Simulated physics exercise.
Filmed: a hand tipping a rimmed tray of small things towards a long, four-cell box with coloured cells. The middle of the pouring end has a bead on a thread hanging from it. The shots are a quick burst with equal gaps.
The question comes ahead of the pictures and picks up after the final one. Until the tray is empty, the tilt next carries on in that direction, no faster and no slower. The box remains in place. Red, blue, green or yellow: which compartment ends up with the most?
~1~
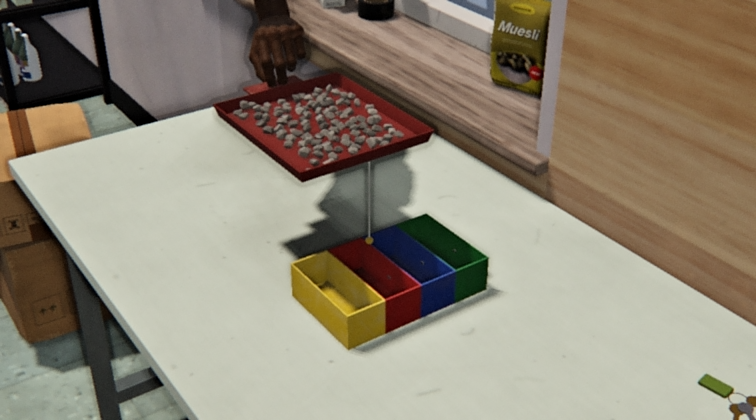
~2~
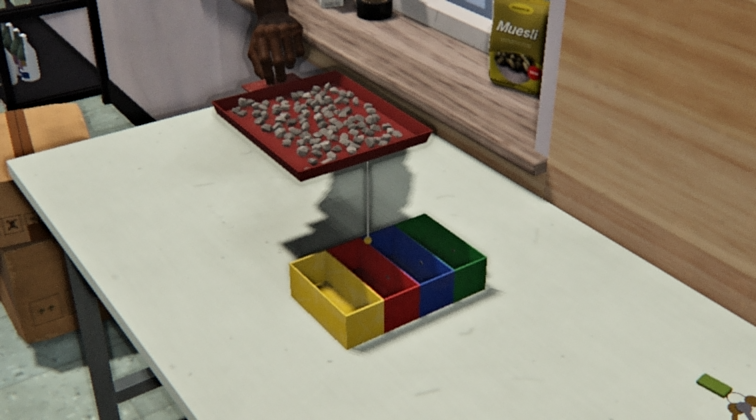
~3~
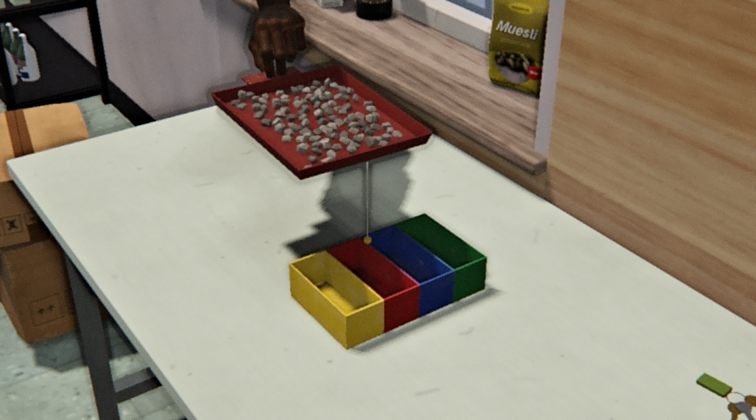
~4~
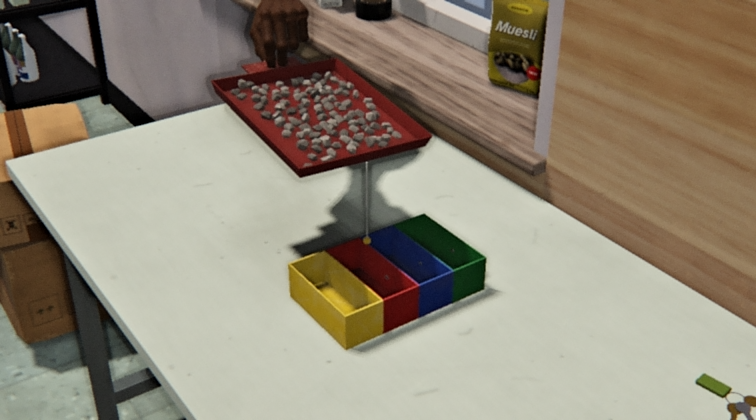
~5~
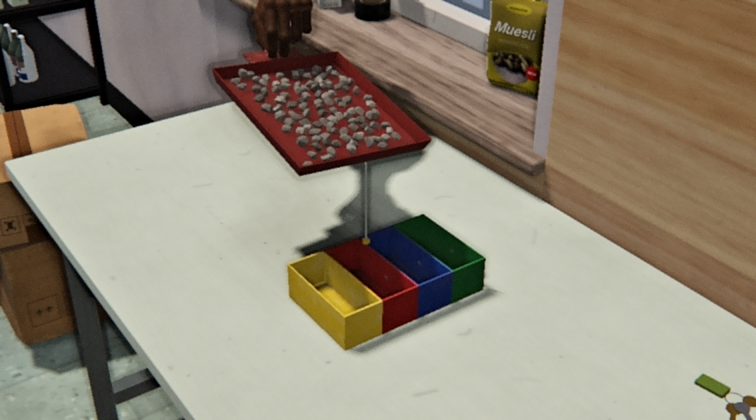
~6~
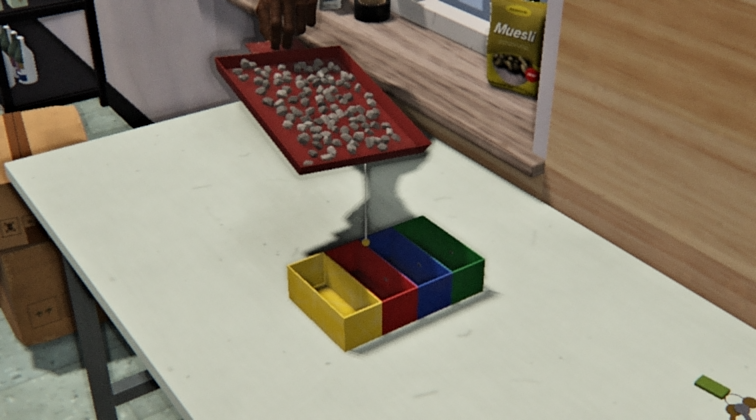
The green one.
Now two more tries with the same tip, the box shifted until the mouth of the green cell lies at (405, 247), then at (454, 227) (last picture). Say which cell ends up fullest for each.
With the first placing it's that green cell, with the second it's blue.
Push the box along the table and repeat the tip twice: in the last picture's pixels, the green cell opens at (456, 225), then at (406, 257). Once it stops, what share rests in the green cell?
Trial 1: 10 percent; trial 2: 20 percent.
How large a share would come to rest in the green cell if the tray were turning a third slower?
About 60 %.
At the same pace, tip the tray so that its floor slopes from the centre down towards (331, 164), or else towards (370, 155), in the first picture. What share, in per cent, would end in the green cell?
In turn some 0 and 20 per cent.
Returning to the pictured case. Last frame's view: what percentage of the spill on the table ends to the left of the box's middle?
Some 0 per cent.
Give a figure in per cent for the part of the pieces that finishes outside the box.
20 per cent.
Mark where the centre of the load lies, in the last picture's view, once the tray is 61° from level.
Look around (393, 134) in the last picture.
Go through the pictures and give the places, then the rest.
Corners of the pouring end (302, 169) and (428, 130), level; middle of the load (321, 122), bits of gravel; bead on its thread (369, 240); yellow cell (366, 322); red cell (403, 306); blue cell (438, 291); green cell (471, 277), in the first frame.
Corners of the pouring end (301, 169) and (427, 130), level; middle of the load (320, 121), in the second frame.
Corners of the pouring end (301, 167) and (427, 132), tipped barely, lowest at the right corner; middle of the load (320, 117), in the third frame.
Corners of the pouring end (301, 165) and (427, 134), tipped a little, lowest at the right corner; middle of the load (320, 112), in the fourth frame.
Corners of the pouring end (302, 164) and (427, 138), tipped a little, lowest at the right corner; middle of the load (320, 108), in the fifth frame.
Corners of the pouring end (303, 164) and (427, 142), tipped clearly, lowest at the right corner; middle of the load (321, 104); yellow cell (363, 324); red cell (400, 308); blue cell (435, 293); green cell (468, 279), in the sixth frame.
Just after the last frame, tray tipped steeply; almost all on the tray; just a few falling or outside the box.
A moment on, tray tipped right over; about a tenth on the tray; roughly a third in the green cell; roughly a quarter in the blue cell; roughly a third falling or outside the box.
Further on, tray tipped past a quarter turn; roughly half in the green cell; roughly a quarter in the blue cell; just a few in the red cell; roughly a quarter falling or outside the box.
When it is over, tray tipped past a quarter turn; roughly half in the green cell; roughly a quarter in the blue cell; just a few in the red cell; not one in the yellow cell; roughly a quarter outside the box.
